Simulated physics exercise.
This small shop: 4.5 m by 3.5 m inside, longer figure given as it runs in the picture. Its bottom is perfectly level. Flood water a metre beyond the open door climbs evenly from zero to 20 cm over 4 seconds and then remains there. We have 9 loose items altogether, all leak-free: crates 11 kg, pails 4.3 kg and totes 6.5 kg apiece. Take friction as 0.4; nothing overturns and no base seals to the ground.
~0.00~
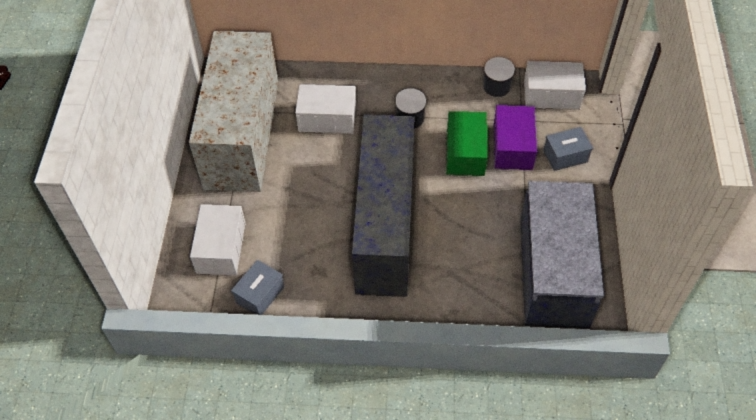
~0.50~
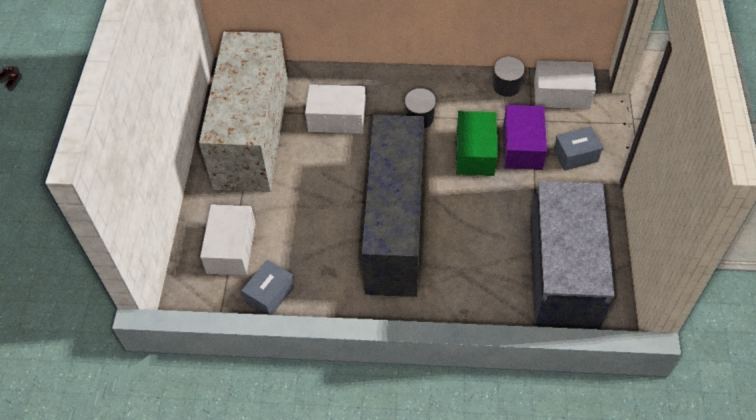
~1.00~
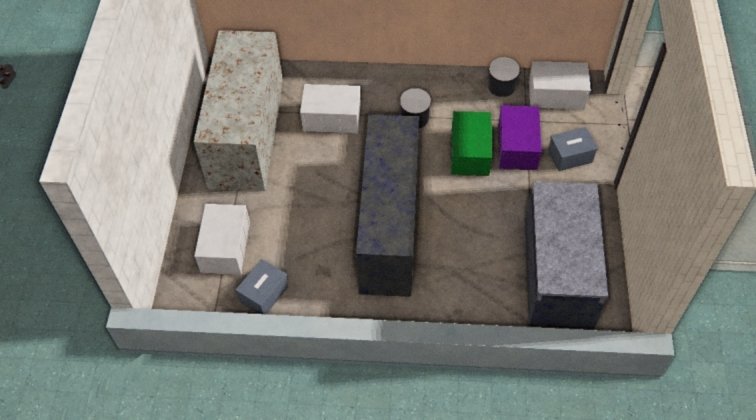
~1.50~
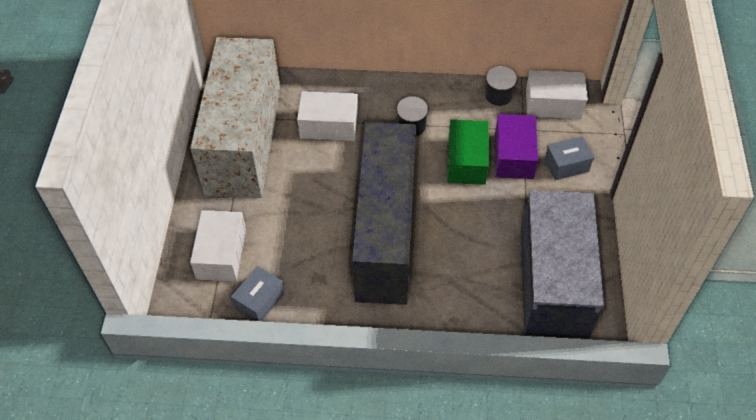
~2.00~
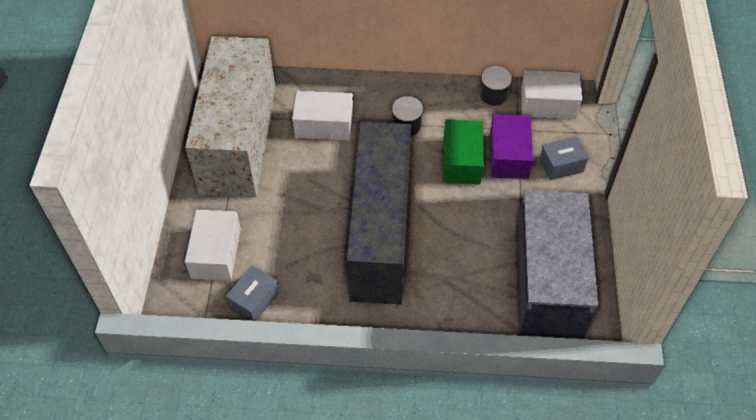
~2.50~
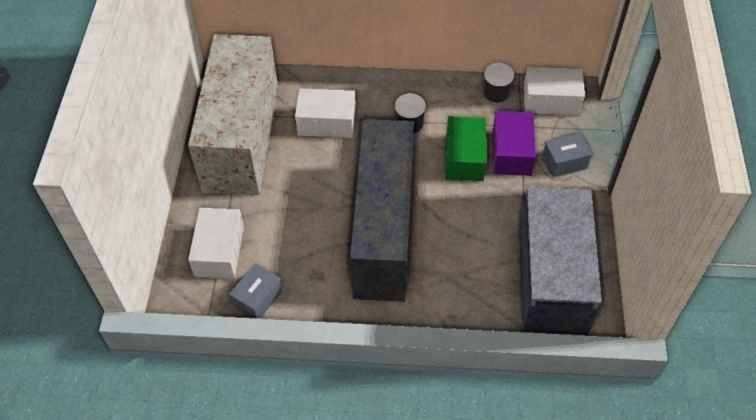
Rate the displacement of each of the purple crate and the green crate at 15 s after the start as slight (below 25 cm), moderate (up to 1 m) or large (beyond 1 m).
Purple crate: Large; green crate: Large.
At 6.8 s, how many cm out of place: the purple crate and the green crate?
Shifts: Around 140 and 80 cm.
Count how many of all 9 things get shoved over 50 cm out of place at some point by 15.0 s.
8.
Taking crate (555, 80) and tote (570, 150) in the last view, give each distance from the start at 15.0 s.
300 cm, 200 cm.
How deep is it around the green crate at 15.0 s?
Around 16 cm.
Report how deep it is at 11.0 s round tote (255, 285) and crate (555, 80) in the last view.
I'd estimate 11 cm for the first and 9 cm for the second.
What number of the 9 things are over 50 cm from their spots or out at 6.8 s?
By that time the total stands at 6.
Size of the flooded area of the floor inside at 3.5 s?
Wet area: Approx. 1.5 m2.
After 3.5 s the purple crate is near (507, 134), 0.1 m from its start, aground; the green crate is near (467, 139), 0.0 m from its start, aground; 0 afloat.
After 6.8 s the purple crate is near (397, 92), 1.3 m from its start, afloat; the green crate is near (388, 121), 0.8 m from its start, afloat; 5 afloat.
After 11.0 s the purple crate is near (311, 66), 2.3 m from its start, afloat; the green crate is near (316, 256), 2.1 m from its start, afloat; 9 afloat.
After 15.0 s the purple crate is near (347, 61), 2.0 m from its start, afloat; the green crate is near (313, 275), 2.2 m from its start, afloat; 9 afloat.
